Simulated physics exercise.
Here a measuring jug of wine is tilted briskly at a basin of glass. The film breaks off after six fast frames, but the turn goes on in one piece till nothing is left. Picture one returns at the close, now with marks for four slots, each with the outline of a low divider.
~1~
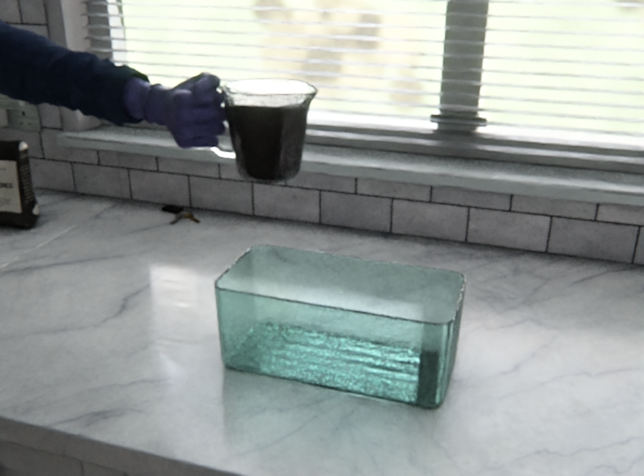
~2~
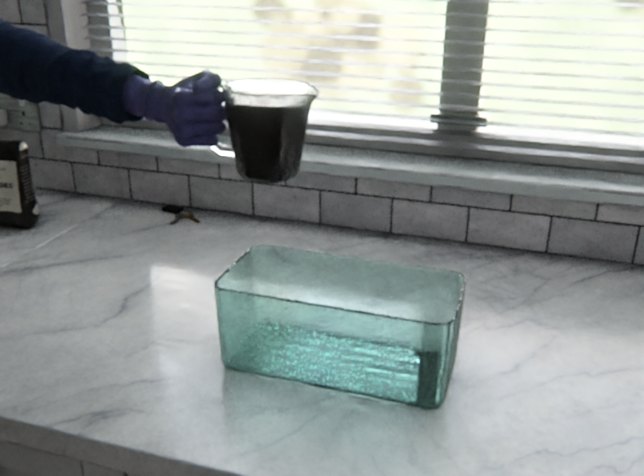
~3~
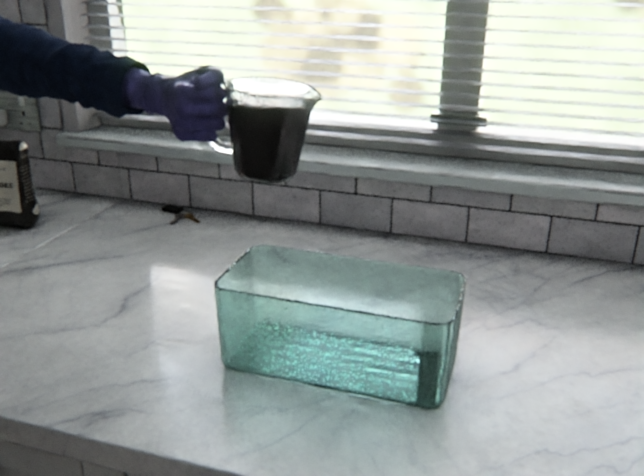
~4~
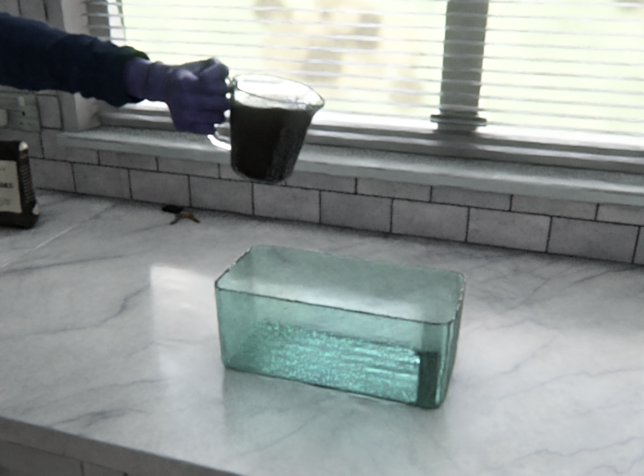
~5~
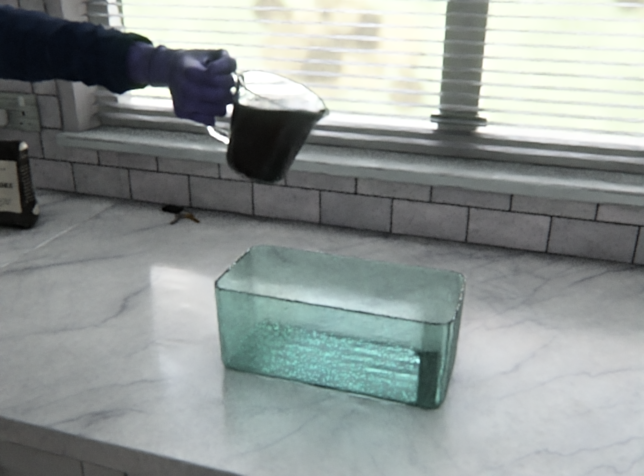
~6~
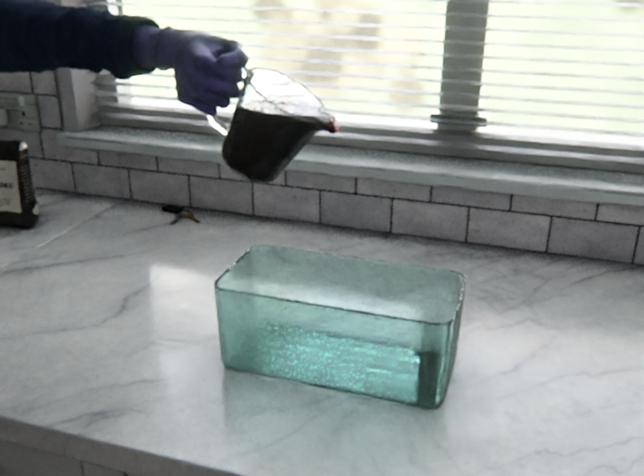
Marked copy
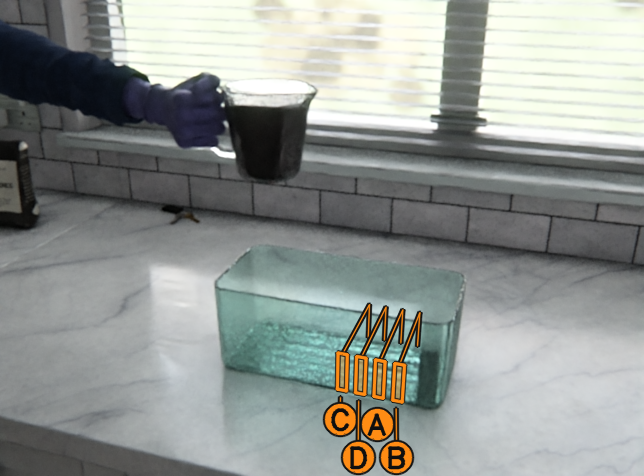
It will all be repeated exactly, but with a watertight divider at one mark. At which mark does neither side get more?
The answer is place D.
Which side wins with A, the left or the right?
More ends on the left.
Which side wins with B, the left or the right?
The left side.
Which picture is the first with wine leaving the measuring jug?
Picture 6.
On the marked copy, A at (377, 404); B at (396, 408); C at (340, 397); D at (358, 400).
For place A, about 83 % ends left of the wall and 12 % right of it; 5 % is lost outside.
For place B, about 94 % ends left of the wall and 3 % right of it; 3 % is lost outside.
For place C, about 19 % ends left of the wall and 80 % right of it.
For place D, about 52 % ends left of the wall and 46 % right of it.
